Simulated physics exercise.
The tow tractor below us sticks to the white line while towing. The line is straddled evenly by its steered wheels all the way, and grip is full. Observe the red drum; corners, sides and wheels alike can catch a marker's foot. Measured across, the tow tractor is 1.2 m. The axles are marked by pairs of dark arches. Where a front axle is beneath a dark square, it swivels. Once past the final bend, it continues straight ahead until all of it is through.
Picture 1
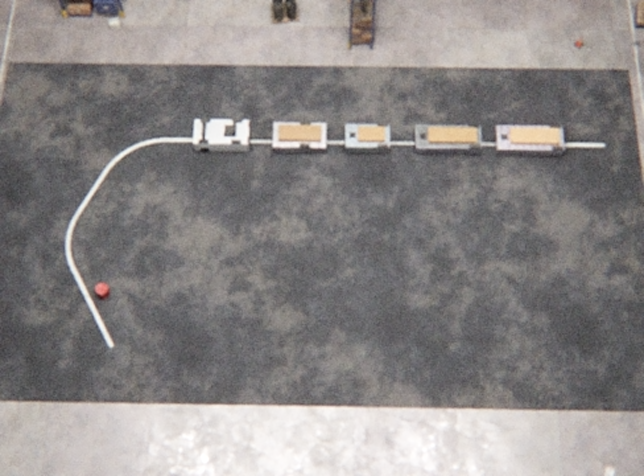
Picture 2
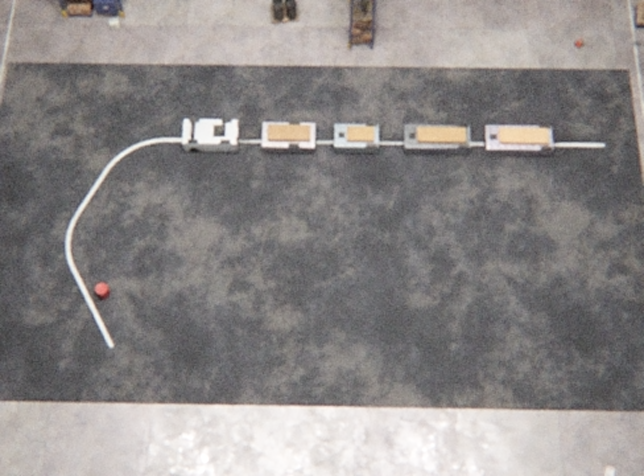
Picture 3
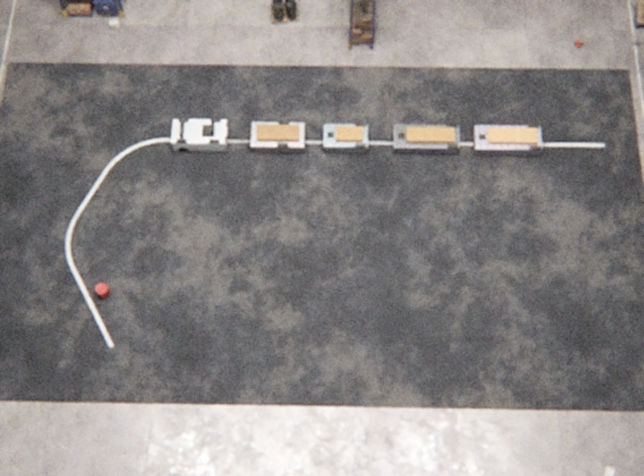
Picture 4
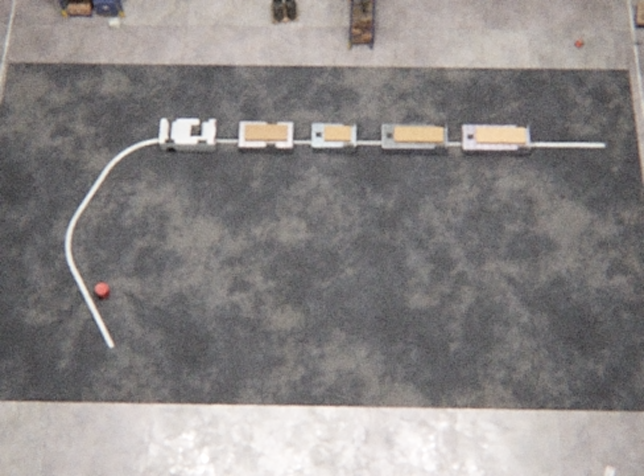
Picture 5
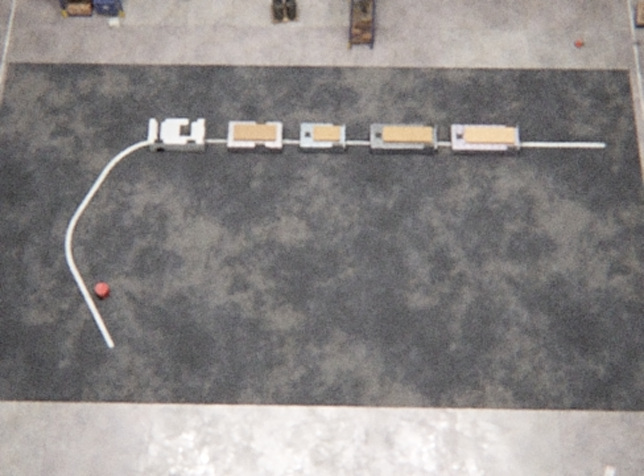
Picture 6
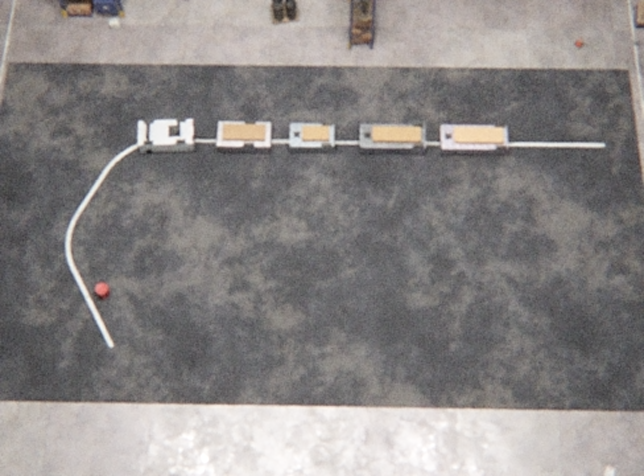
A white tow tractor pulling four trailers with tan tops sits on a white line across a dark, mottled floor bordered by pale concrete, seen from high above. The line runs straight from the right, then curves down at the left, where a small red drum stands just beside it. The tractor and trailers move slowly left along the line, the tractor beginning to turn slightly, while the camera stays still.
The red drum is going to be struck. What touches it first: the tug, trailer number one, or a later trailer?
Contact is made first by the engine up front.
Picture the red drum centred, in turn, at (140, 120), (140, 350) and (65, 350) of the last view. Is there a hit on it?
In the first spot it is left alone, in the second contacted, and in the third left alone.
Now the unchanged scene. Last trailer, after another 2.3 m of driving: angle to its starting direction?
Roughly 0°.
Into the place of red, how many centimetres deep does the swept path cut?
For red, it comes to around 80.
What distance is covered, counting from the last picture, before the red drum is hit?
About 8.5 m.
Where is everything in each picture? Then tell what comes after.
The first frame shows nose (198, 131); last axle (557, 138); still straight; red (103, 291); 4 trailers.
The second frame shows nose (187, 131); last axle (546, 137); still straight.
The third frame shows nose (176, 131); last axle (535, 137); still straight.
The fourth frame shows nose (164, 131); last axle (523, 137); still straight.
The fifth frame shows nose (153, 131); last axle (512, 137); turned 1°.
The sixth frame shows nose (142, 133); last axle (501, 137); turned 3°; red (103, 291).
After another 5.6 m, the last axle is at (383, 135) of the last picture, on the line.
After another 8.5 m, the last axle is at (327, 134) of the last picture, on the line; the tow tractor has hit red.
After another 11.2 m, the last axle is at (274, 134) of the last picture, on the line.
After another 16.8 m, the last axle is at (173, 157) of the last picture, 125 cm off the line.
After another 28.1 m, the last axle is at (134, 371) of the last picture, 35 cm off the line; 1 of 1 struck in all.
